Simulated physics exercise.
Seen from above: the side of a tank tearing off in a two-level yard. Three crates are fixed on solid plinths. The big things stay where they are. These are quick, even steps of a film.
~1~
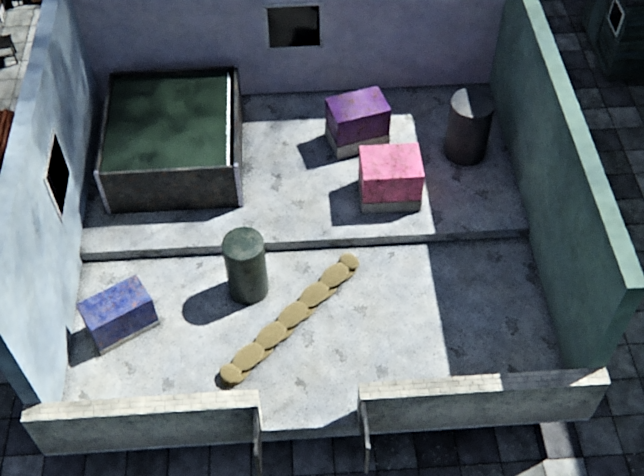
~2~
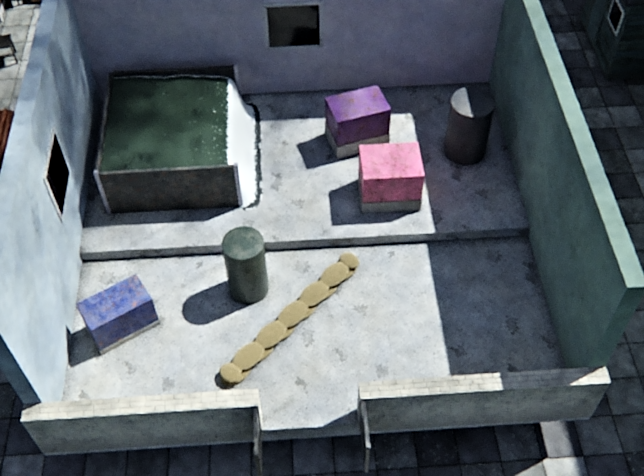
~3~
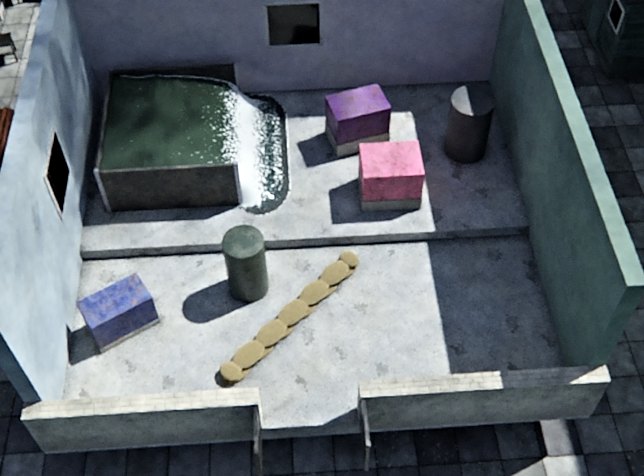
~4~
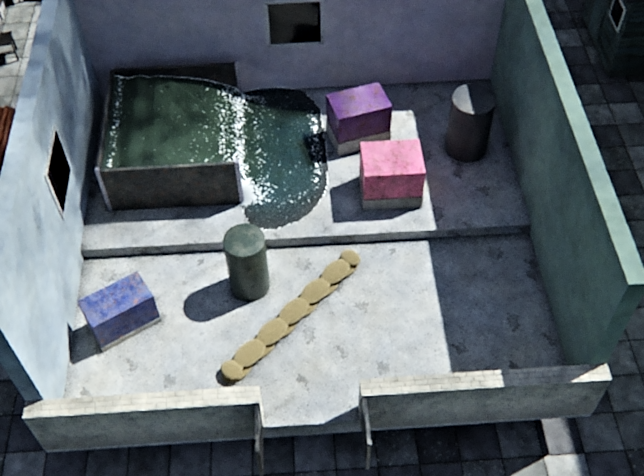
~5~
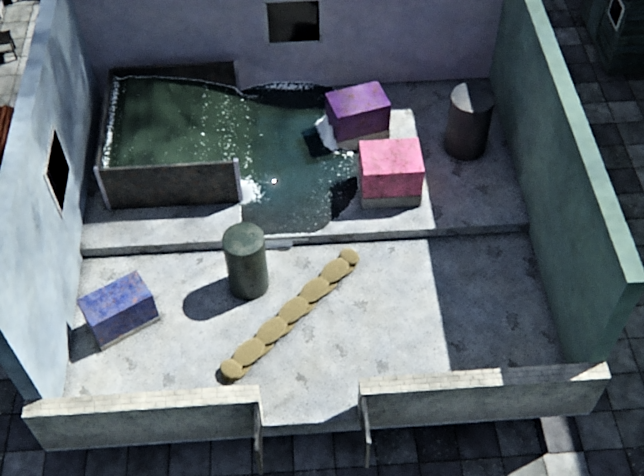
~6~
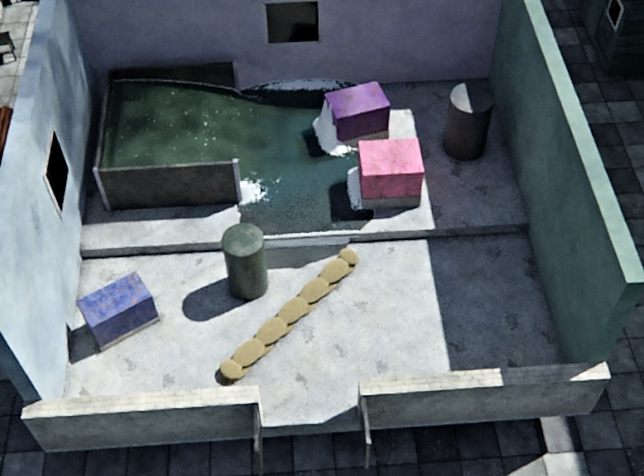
We see one side of an open tank of dark green water give way in a walled, two-level yard, and the water pours out to the right, spreading across the upper level around the purple and pink blocks.
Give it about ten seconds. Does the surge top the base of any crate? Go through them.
In the end: The pink crate is wetted; the purple crate is wetted; the blue crate is wetted.
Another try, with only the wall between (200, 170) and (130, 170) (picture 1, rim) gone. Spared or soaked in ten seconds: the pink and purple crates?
In short: The pink one is spared, the purple one stays dry.
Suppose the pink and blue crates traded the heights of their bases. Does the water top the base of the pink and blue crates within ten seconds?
My reading: The pink one is soaked; the blue one remains dry.
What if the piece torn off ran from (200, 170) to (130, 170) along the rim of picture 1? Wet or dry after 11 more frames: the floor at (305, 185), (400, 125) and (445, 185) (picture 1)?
As listed: Not flooded, no water, no water.
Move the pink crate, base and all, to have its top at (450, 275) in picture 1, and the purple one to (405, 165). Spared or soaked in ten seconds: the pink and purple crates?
One by one: Pink crate is wetted, purple crate is topped.
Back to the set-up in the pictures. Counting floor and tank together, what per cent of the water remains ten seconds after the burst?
Some 92 per cent.
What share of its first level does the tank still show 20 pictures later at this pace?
Roughly 16 per cent.
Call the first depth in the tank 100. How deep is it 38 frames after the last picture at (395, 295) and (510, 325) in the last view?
About 10 and 20 per cent.
A moment on, water covers 35 % of the floor; the pink crate water round its plinth, the purple crate water round its plinth, the blue crate not reached.
Next, water covers 55 % of the floor; the pink crate water round its plinth, the purple crate water round its plinth, the blue crate not reached.
Then, water covers 75 % of the floor; the pink crate water round its plinth, the purple crate water round its plinth, the blue crate water round its plinth.
Later, water covers 90 % of the floor; the pink crate water round its plinth, the purple crate water round its plinth, the blue crate water round its plinth.
In the end, water covers 95 % of the floor; the pink crate was topped, the purple crate was topped, the blue crate was topped.
